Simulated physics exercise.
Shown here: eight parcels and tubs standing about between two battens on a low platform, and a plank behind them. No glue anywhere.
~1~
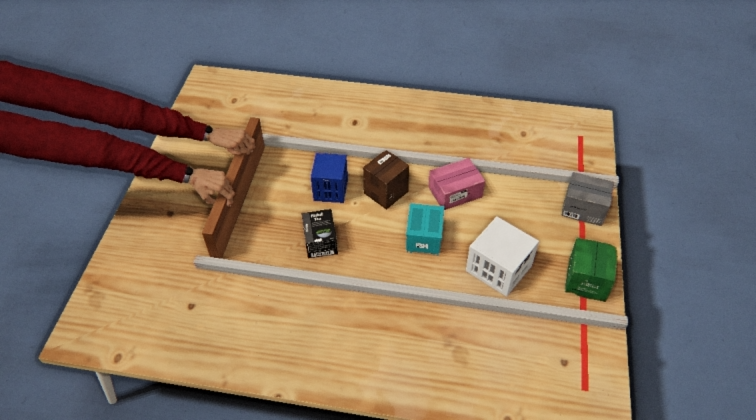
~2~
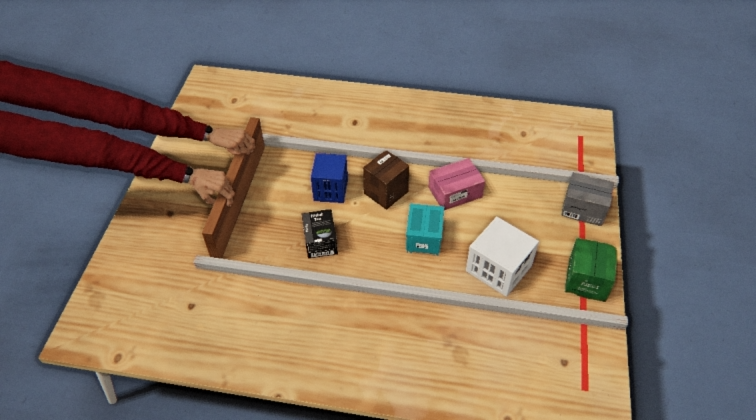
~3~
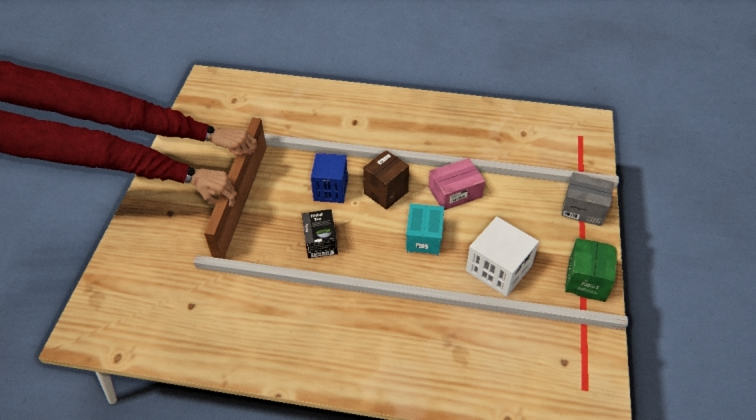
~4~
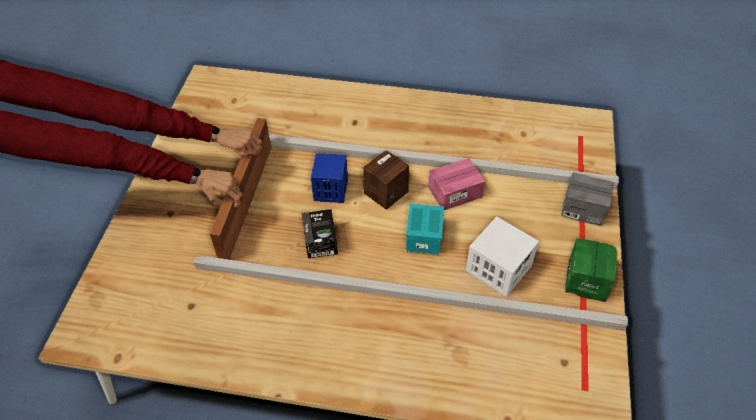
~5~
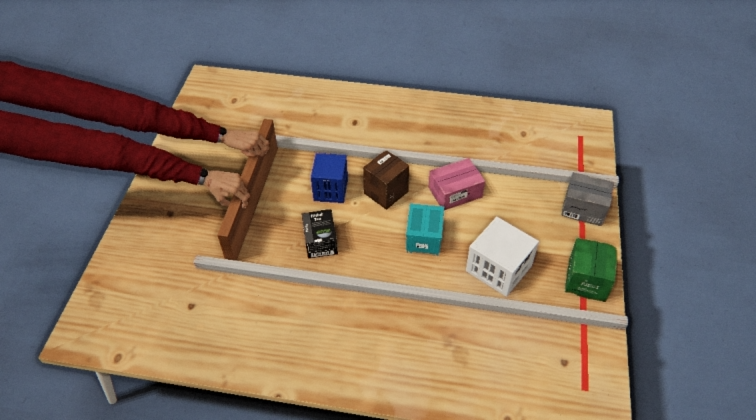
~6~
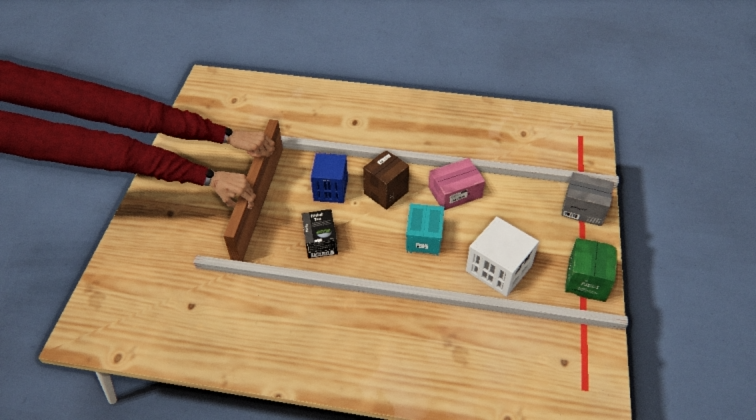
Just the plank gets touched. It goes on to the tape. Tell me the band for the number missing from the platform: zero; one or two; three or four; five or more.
Five at least fall.
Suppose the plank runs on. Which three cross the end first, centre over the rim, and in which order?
Listed earliest first: Grey box, green box, pink parcel.
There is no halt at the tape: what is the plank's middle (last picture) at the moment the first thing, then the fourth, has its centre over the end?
Around (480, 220); afterwards around (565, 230).
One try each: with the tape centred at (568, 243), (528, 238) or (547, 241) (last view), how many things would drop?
Try 1: 4; try 2: 2; try 3: 3.
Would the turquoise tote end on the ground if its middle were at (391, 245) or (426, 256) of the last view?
In that order, it is pushed off; is pushed off.
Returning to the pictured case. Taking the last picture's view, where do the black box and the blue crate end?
Final positions - black box around (602, 276), blue crate around (602, 212).
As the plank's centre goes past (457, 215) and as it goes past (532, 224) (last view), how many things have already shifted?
That gives 7 for the first and 8 for the second.
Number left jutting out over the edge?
The count is 0.
A little later, none off yet; green box at rest near (591, 270); grey box at rest near (587, 199); white crate at rest near (502, 256).
When it is over, the number that fall off is five or more; down, brown parcel, turquoise tote, pink parcel, white crate, grey box and green box.
